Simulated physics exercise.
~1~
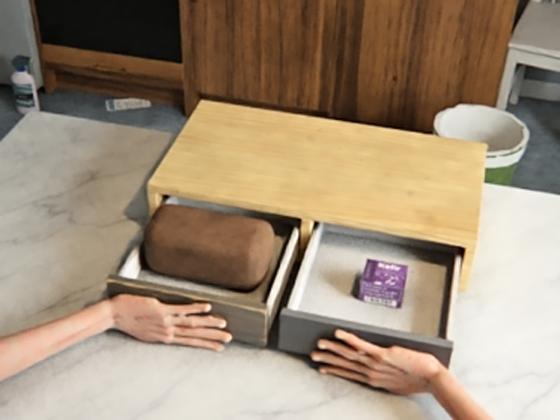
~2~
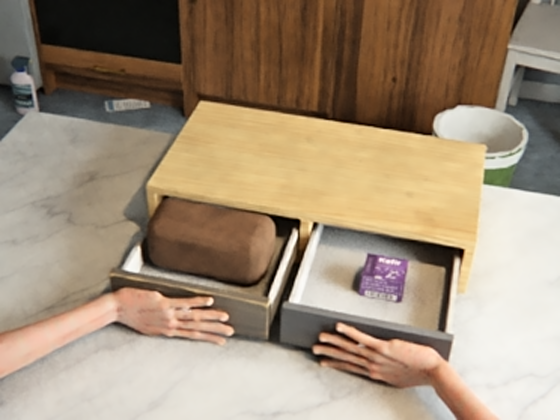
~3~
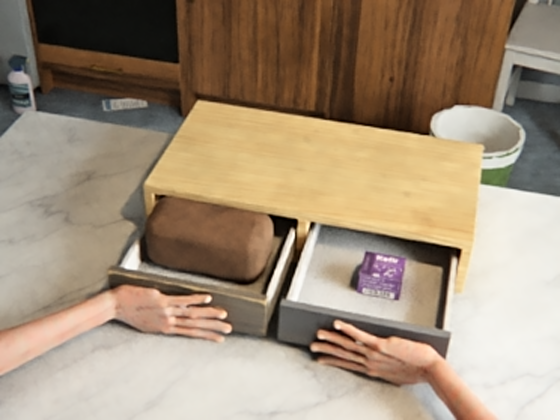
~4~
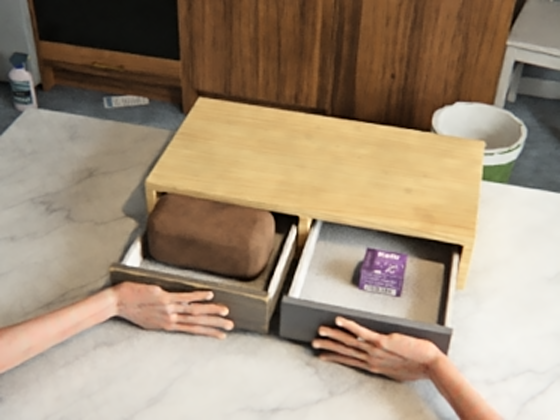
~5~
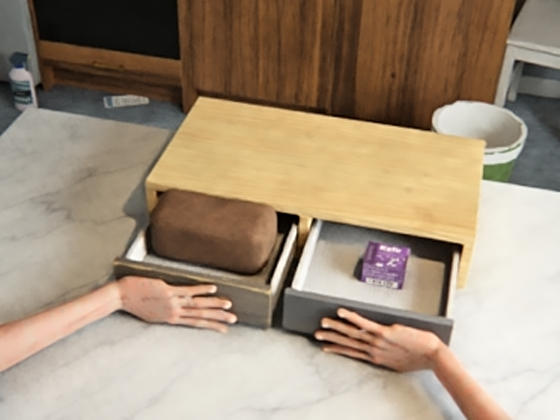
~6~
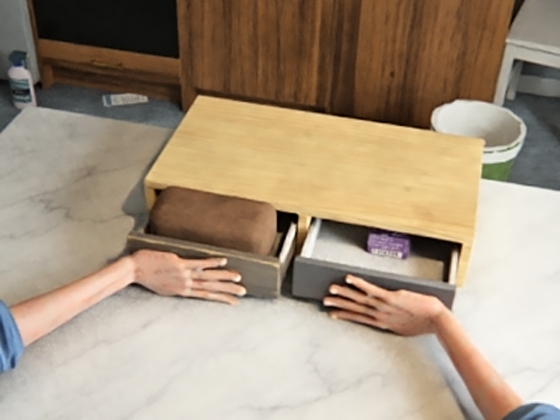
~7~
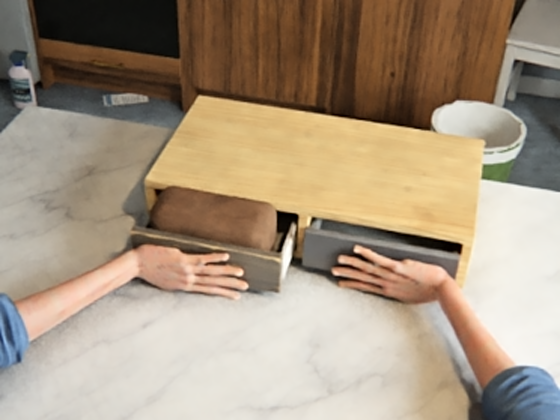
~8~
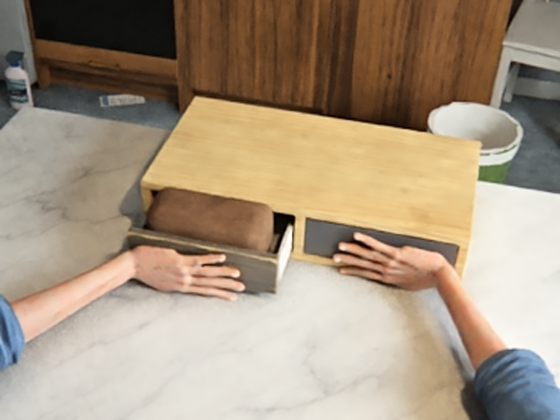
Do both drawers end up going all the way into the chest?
No, only the right drawer goes all the way in. The left drawer, with the brown loaf in it, stays partly open.
